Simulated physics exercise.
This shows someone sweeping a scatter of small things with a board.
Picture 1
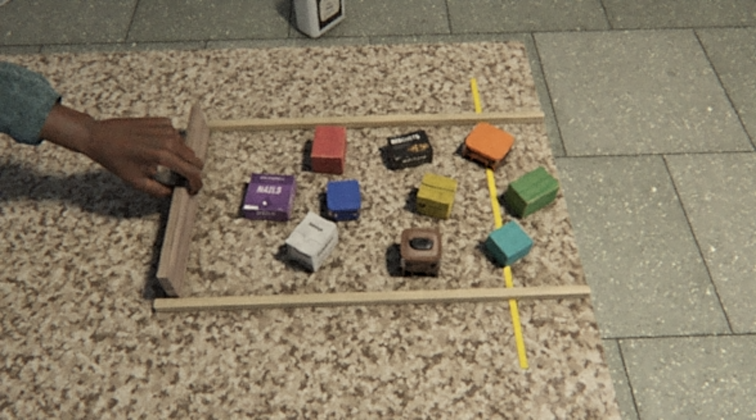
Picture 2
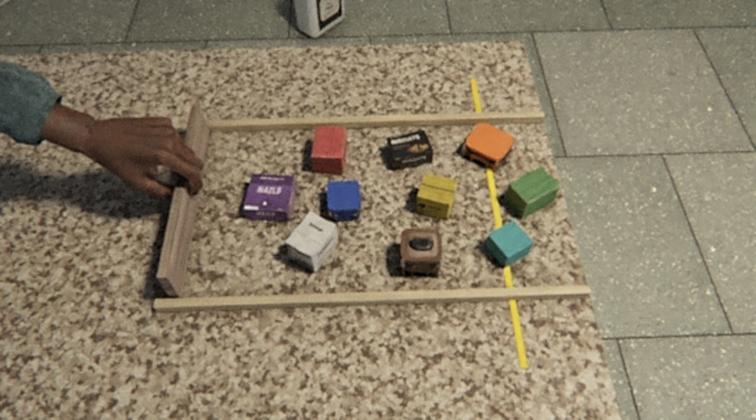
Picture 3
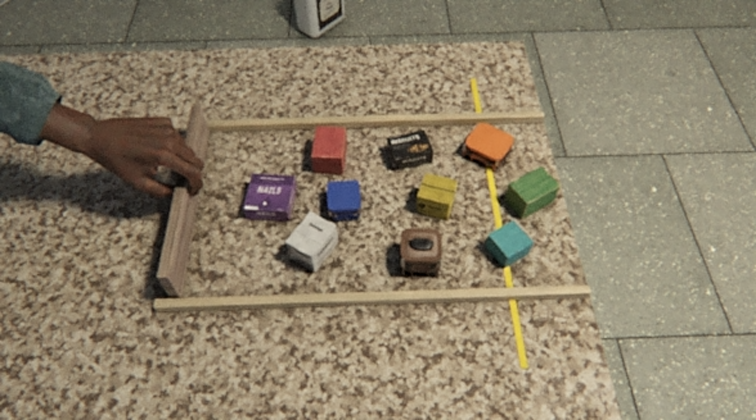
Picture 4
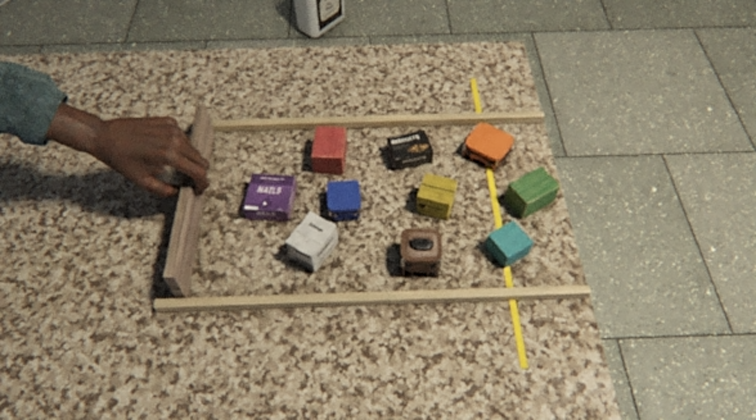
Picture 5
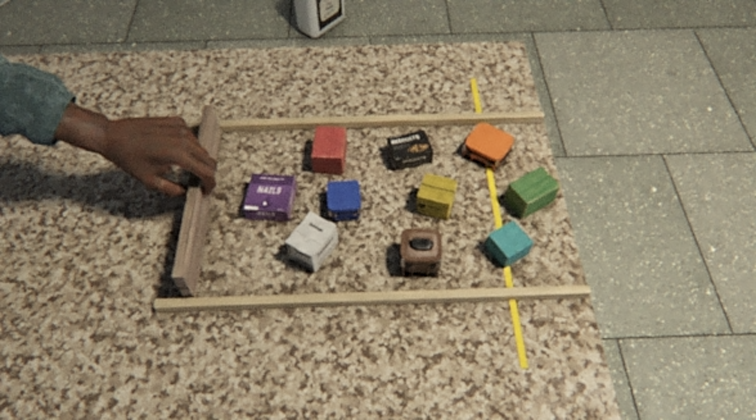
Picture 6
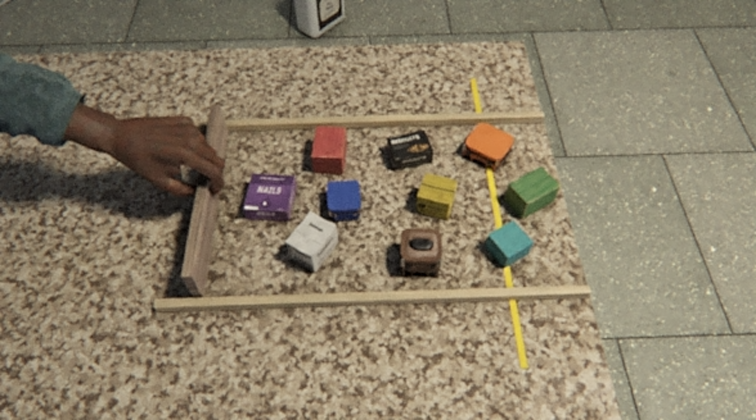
A hand in a teal sleeve grips a wooden board at the left of a speckled stone counter, seen from above at an angle, with grey floor tiles beyond. Between two pale wooden strips sit ten small boxes and blocks, purple, red, white and blue leftward, black, yellow and brown mid-way, orange, green and turquoise near a yellow tape line. The board stays nearly still, then slides slightly right, touching nothing, while the camera holds steady.
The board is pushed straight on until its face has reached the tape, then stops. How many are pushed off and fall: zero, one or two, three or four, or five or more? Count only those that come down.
The number that fall off is three or four.
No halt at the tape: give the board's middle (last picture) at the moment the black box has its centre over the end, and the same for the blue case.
Near (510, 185) and (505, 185).
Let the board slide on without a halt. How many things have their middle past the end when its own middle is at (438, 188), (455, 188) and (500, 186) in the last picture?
The counts: 1, 1 and 3.
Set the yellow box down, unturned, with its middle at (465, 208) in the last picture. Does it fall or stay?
From there it goes over.
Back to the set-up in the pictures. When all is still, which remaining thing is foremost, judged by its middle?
The blue case.
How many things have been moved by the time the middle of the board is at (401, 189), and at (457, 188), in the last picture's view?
9 and 10.
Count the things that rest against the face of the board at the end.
It touches 4.
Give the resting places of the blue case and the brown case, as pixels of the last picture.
The blue case at (555, 195), the brown case at (528, 265).
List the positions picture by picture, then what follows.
Green block (532, 192); turquoise block (509, 244); orange case (489, 147); board (187, 196); tape (494, 200), in the first picture.
Turquoise block (509, 244); blue case (344, 201), in the second picture.
Orange case (489, 147); yellow box (437, 196), in the third picture.
Green block (532, 193); red block (330, 150), in the fourth picture.
Turquoise block (509, 244); black box (410, 150), in the fifth picture.
Green block (532, 193); turquoise block (509, 244); orange case (489, 147); board (208, 195); tape (494, 200), in the sixth picture.
A little later, none off yet; green block at rest near (532, 193); turquoise block at rest near (509, 244); orange case at rest near (489, 147).
When it is over, the number that fall off is three or four; down, yellow box, orange case and green block.
